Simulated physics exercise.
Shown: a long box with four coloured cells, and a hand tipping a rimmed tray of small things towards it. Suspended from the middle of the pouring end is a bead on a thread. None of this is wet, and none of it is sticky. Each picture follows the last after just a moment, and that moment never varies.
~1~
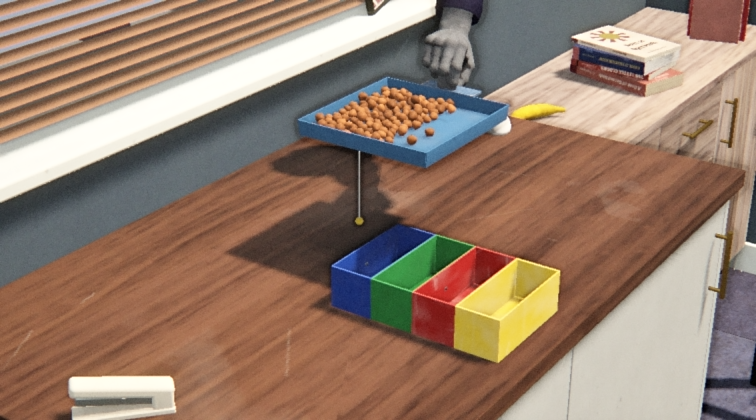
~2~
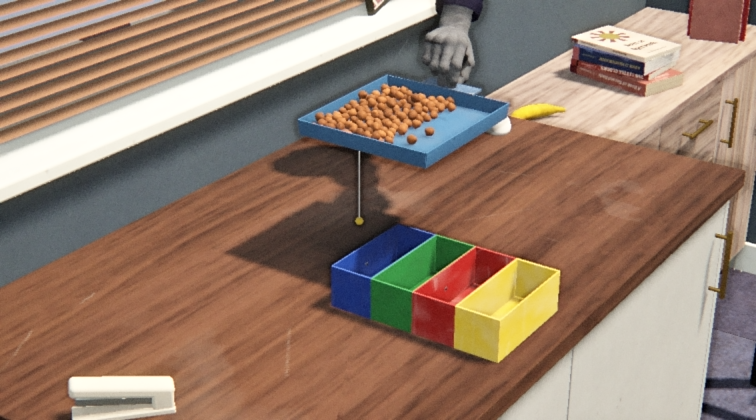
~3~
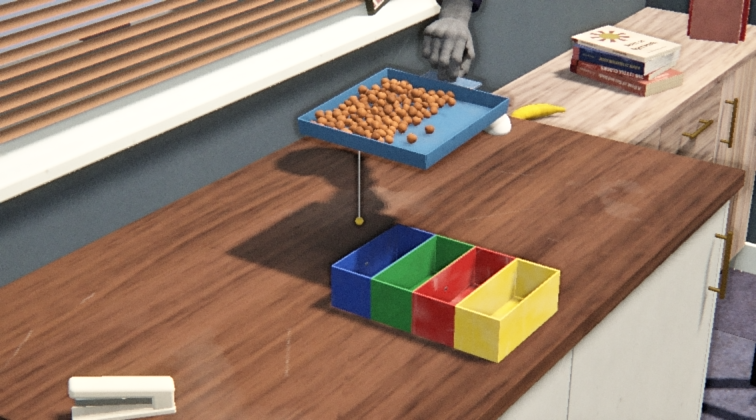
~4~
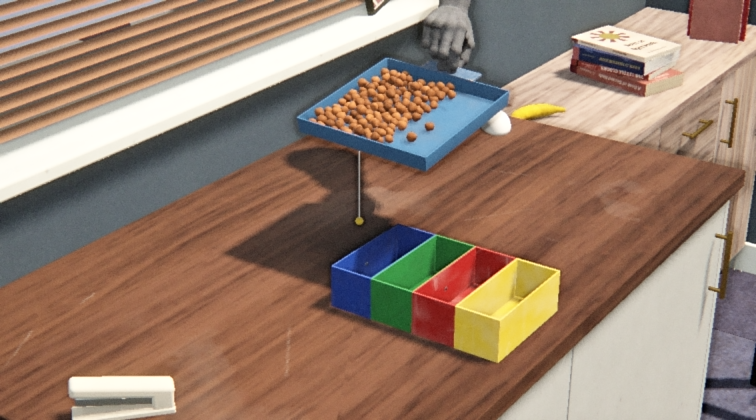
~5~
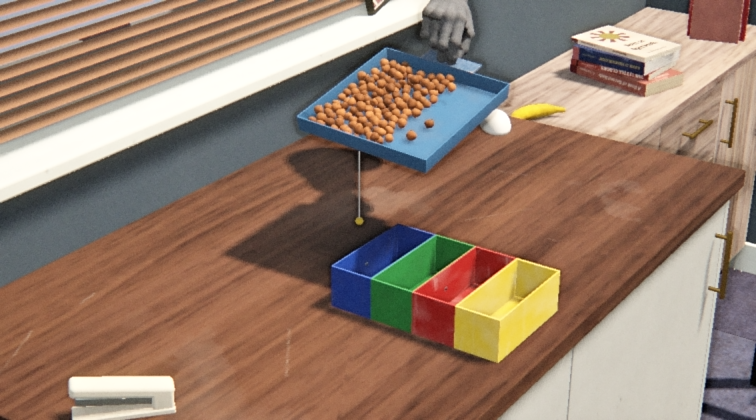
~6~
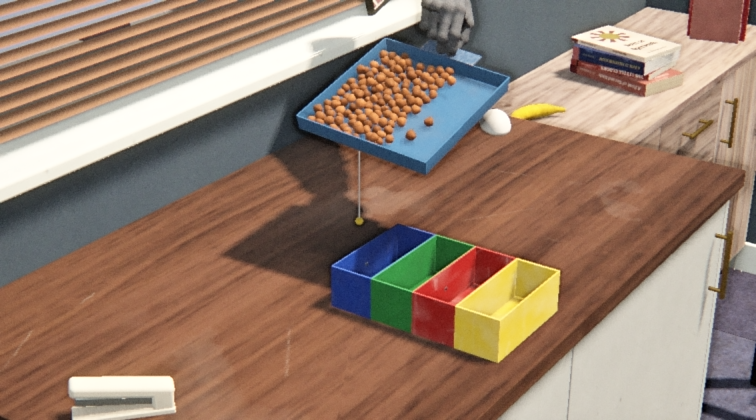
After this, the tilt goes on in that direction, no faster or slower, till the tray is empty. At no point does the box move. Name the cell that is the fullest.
Blue.
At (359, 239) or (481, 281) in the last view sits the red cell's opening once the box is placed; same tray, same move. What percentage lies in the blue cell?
It comes to roughly 0 per cent in one try and roughly 50 per cent in the next.
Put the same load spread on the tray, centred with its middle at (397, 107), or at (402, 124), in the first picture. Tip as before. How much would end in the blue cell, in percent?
First case around 40 %, second case around 40 %.
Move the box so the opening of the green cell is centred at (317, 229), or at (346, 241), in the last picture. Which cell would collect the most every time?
Try 1: Yellow. Try 2: Red.
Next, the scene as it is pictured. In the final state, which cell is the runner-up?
It's the green cell.
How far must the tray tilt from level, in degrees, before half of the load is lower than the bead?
About 115 degrees.
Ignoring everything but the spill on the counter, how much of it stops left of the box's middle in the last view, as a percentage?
Close to 100 %.
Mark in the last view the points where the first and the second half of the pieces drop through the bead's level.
Near (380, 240) and later near (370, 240).
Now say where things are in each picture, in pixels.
Corners of the pouring end at (300, 120) and (426, 152), level; middle of the load at (379, 116), hazelnuts; bead on its thread at (359, 221); blue cell at (352, 288); green cell at (392, 302); red cell at (434, 316); yellow cell at (477, 330), in the first picture.
Corners of the pouring end at (300, 119) and (426, 152), level; middle of the load at (379, 115), in the second picture.
Corners of the pouring end at (300, 118) and (426, 154), tipped barely, lowest at the right corner; middle of the load at (379, 112), in the third picture.
Corners of the pouring end at (299, 117) and (425, 156), tipped a little, lowest at the right corner; middle of the load at (379, 107), in the fourth picture.
Corners of the pouring end at (299, 116) and (425, 159), tipped a little, lowest at the right corner; middle of the load at (379, 102), in the fifth picture.
Corners of the pouring end at (298, 115) and (425, 161), tipped clearly, lowest at the right corner; middle of the load at (378, 98); blue cell at (352, 288); green cell at (392, 302); red cell at (434, 316); yellow cell at (477, 330), in the sixth picture.
Soon, tray tipped steeply; nearly all on the tray; a stray few falling or outside the box.
A while on, tray tipped right over; nearly all on the tray; a stray few in the green cell; a stray few in the blue cell; a stray few in the yellow cell; a stray few in the red cell; a stray few falling or outside the box.
Towards the end, tray tipped past a quarter turn; about half in the blue cell; about a quarter in the green cell; a stray few in the red cell; a stray few in the yellow cell; about a third falling or outside the box.
Finally, tray tipped past a quarter turn; about half in the blue cell; about a quarter in the green cell; a stray few in the red cell; a stray few in the yellow cell; about a third outside the box.
